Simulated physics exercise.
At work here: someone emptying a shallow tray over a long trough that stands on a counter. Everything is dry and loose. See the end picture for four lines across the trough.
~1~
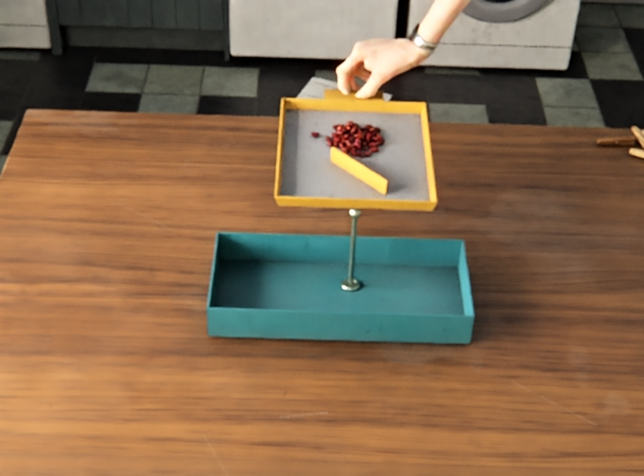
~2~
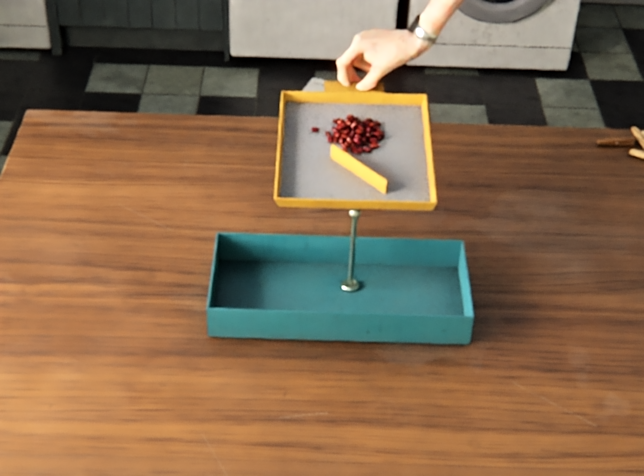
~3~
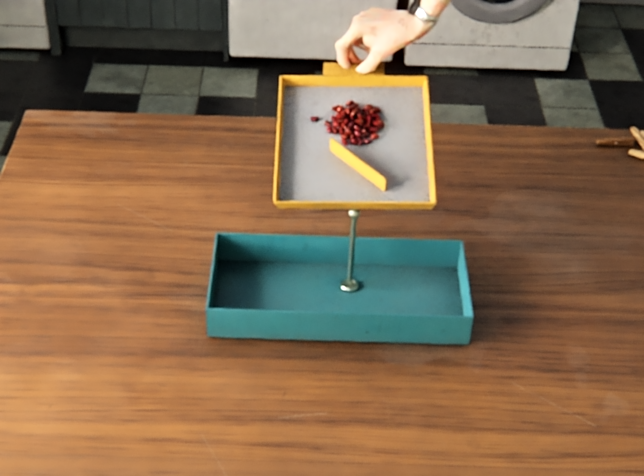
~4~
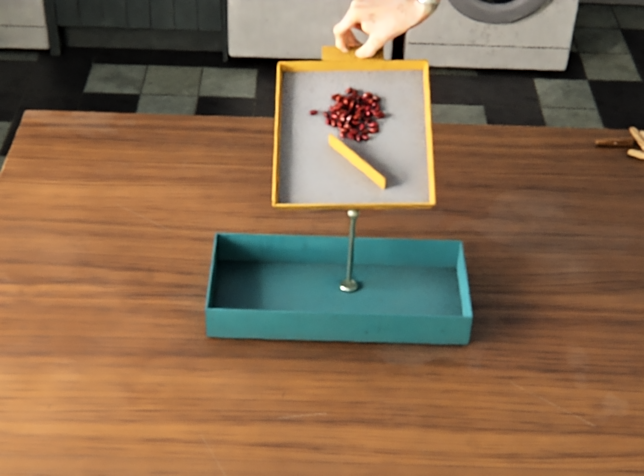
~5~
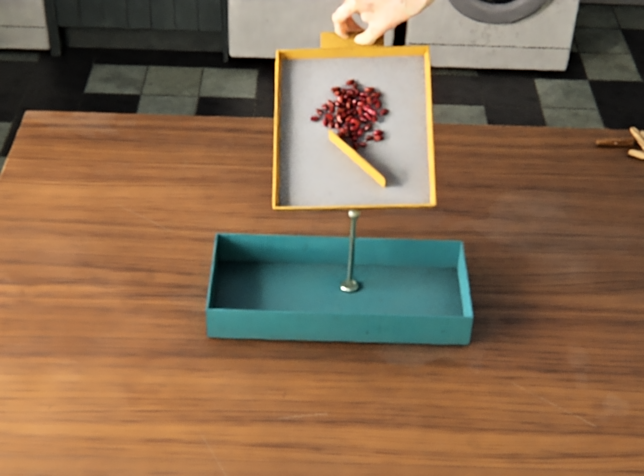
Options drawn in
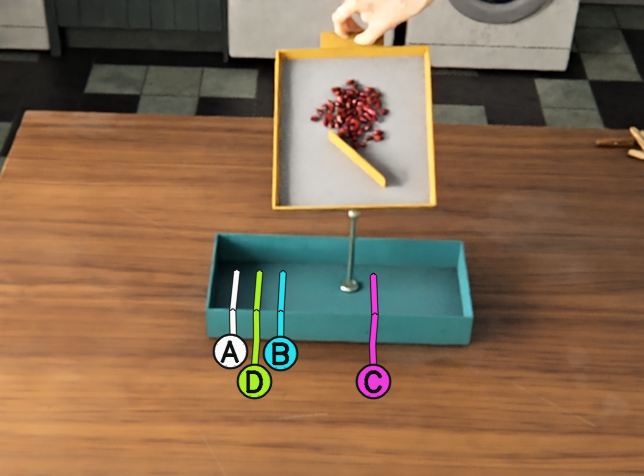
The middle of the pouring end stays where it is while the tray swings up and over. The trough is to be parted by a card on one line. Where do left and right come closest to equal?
I would pick line C.
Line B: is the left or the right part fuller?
Right.
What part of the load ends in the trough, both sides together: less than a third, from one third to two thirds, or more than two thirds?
It is more than two thirds.
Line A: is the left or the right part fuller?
The right side.
On the marked copy, line A crosses the front rim at (232, 310); line B crosses the front rim at (280, 312); line C crosses the front rim at (374, 314); line D crosses the front rim at (256, 311).
For line A, of what is caught, none on the left of the divider, all on the right.
For line B, of what is caught, a small part on the left of the divider, nearly all on the right.
For line C, of what is caught, about a third on the left of the divider, about two thirds on the right.
For line D, of what is caught, none on the left of the divider, all on the right.
